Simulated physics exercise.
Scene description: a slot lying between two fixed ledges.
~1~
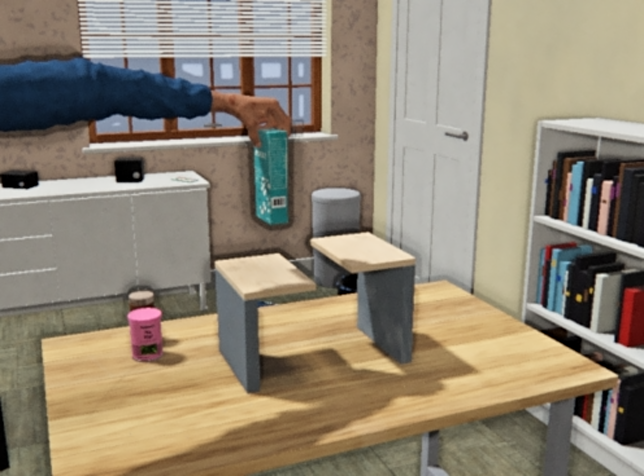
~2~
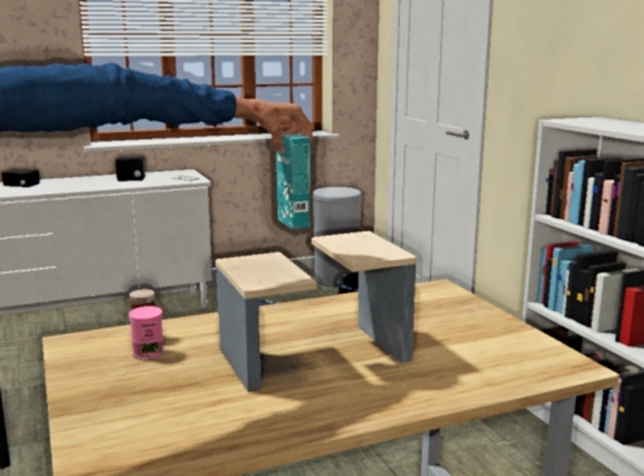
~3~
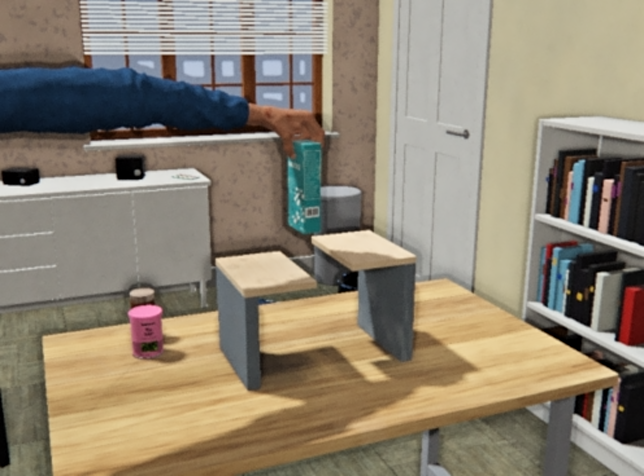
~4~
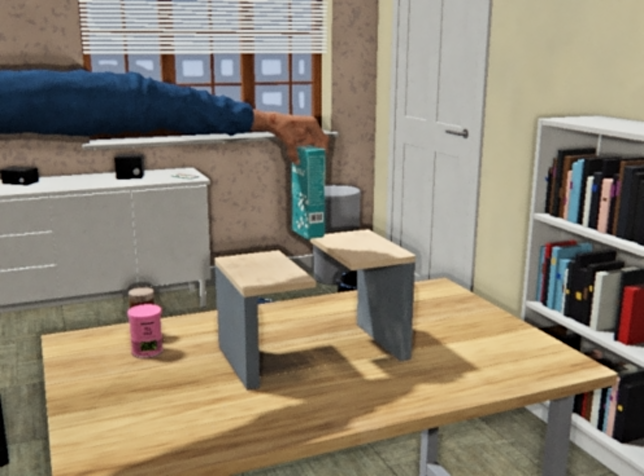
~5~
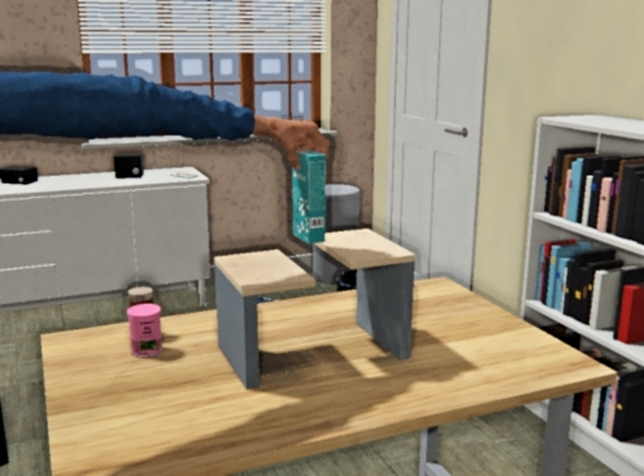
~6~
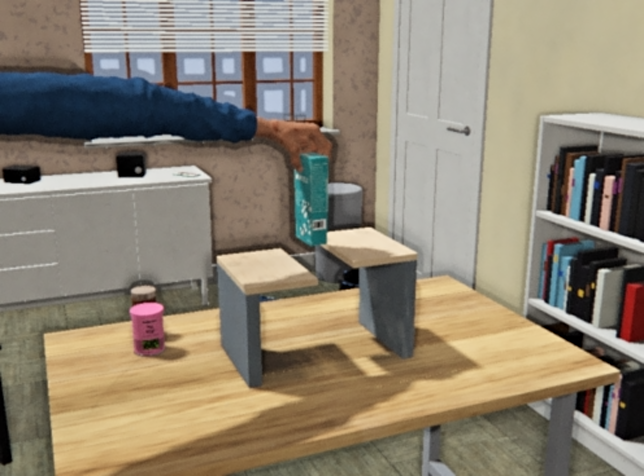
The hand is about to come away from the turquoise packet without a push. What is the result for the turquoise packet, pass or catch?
It's going to come through.
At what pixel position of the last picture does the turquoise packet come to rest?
It ends up near (312, 313).
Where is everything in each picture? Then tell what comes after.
On its way; turquoise packet (271, 175); pink tin (146, 335), in the first frame.
On its way; turquoise packet (293, 181); pink tin (147, 333), in the second frame.
On its way; turquoise packet (304, 186); pink tin (147, 332), in the third frame.
On its way; turquoise packet (308, 191); pink tin (146, 331), in the fourth frame.
On its way; turquoise packet (309, 196); pink tin (145, 331), in the fifth frame.
Held still over the gap; turquoise packet (311, 198); pink tin (148, 330), in the sixth frame.
Then, 0.20 s on from there, turquoise packet shifted a little near (311, 220).
Then, 0.30 s on from there, turquoise packet shifted well along near (312, 281).
Then, 0.40 s on from there, turquoise packet shifted well along near (312, 308).
In the end, moved from the start, turquoise packet; the other 2 unmoved. At the end, from the last picture's camera, turquoise packet near (312, 314). The packet goes down the gap.
